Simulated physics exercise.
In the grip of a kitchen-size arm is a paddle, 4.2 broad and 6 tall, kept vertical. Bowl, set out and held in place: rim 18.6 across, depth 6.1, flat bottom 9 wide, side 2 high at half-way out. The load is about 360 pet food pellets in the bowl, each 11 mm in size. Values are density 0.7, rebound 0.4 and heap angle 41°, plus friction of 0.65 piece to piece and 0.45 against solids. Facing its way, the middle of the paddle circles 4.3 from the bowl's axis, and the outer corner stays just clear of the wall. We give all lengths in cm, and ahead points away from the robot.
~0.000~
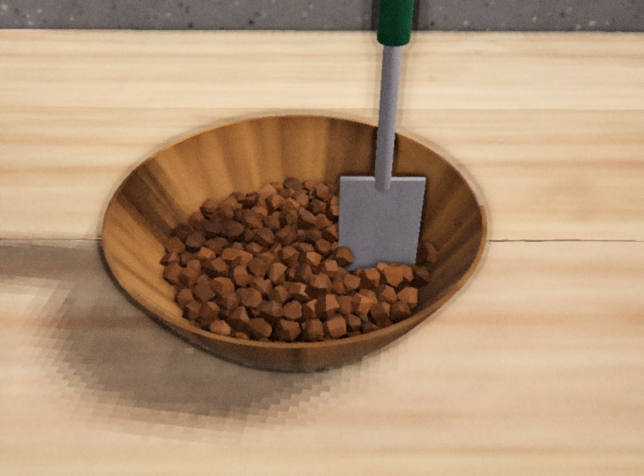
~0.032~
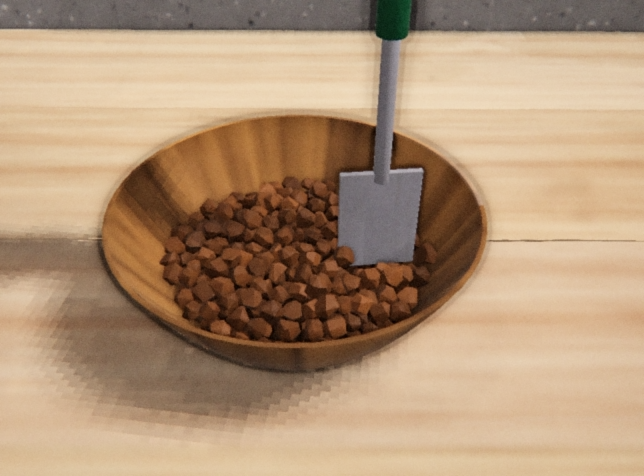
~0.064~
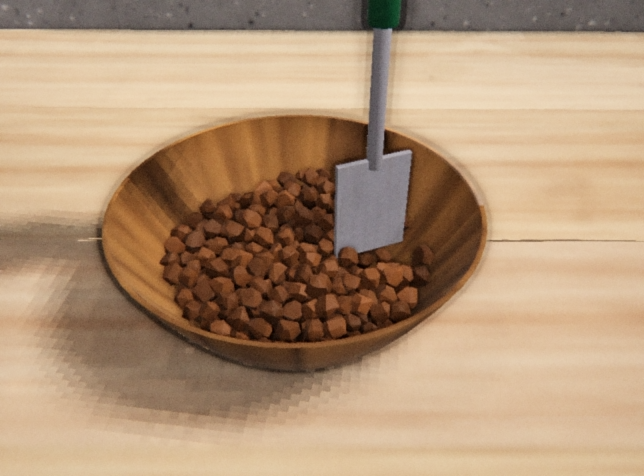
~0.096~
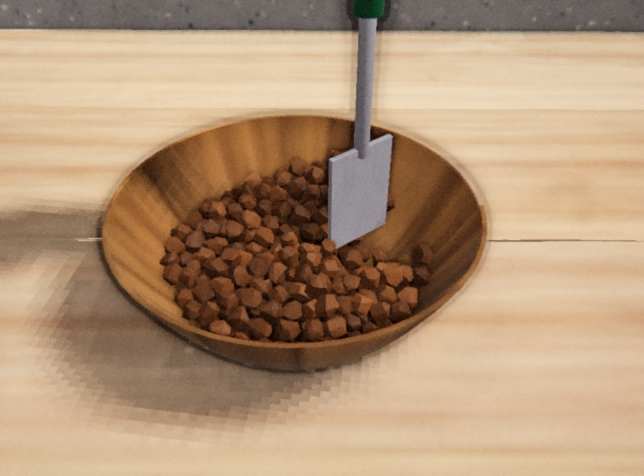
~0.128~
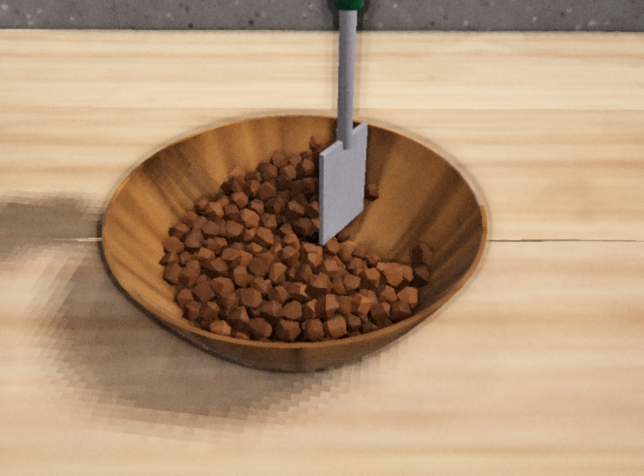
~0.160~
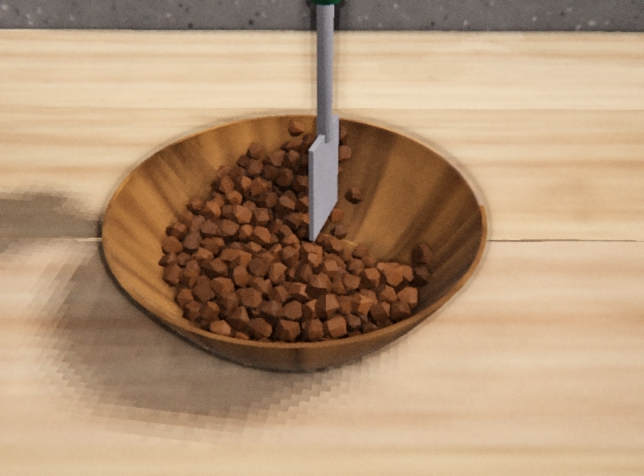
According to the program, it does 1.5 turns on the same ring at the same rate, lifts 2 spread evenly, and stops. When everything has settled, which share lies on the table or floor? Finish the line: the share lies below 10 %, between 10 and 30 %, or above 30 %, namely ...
... below 10 %.
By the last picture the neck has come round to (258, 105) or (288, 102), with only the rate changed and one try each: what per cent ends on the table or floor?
Close to 25 and 15 in a hundred.
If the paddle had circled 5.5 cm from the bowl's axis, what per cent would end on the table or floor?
In that case roughly 0 per cent.
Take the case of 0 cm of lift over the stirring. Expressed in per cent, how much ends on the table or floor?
That works out to some 15 per cent.
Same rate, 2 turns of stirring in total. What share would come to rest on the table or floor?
I'd expect around 10 per cent.
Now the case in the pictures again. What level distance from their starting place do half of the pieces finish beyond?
6 centimetres.
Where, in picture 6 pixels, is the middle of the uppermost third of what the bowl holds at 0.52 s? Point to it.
Centre estimate: Approx. (306, 305) px.
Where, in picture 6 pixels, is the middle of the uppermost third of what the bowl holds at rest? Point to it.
Near (262, 240).
After 0.52 s, 254° round, highest piece 8 above the table; 347 in the bowl, 7 on the table or floor, 1 in flight or on the tool.
After 0.89 s, 78° round, highest piece 8 above the table; 336 in the bowl, 16 on the table or floor, 3 in flight or on the tool.
After 1.27 s, 180° round, highest piece 6 above the table; 331 in the bowl, 24 on the table or floor.
After 1.97 s, 180° round, highest piece 6 above the table; 331 in the bowl, 24 on the table or floor.
In the end, 331 in the bowl, 24 on the table or floor. That is 7 % on the table or floor.
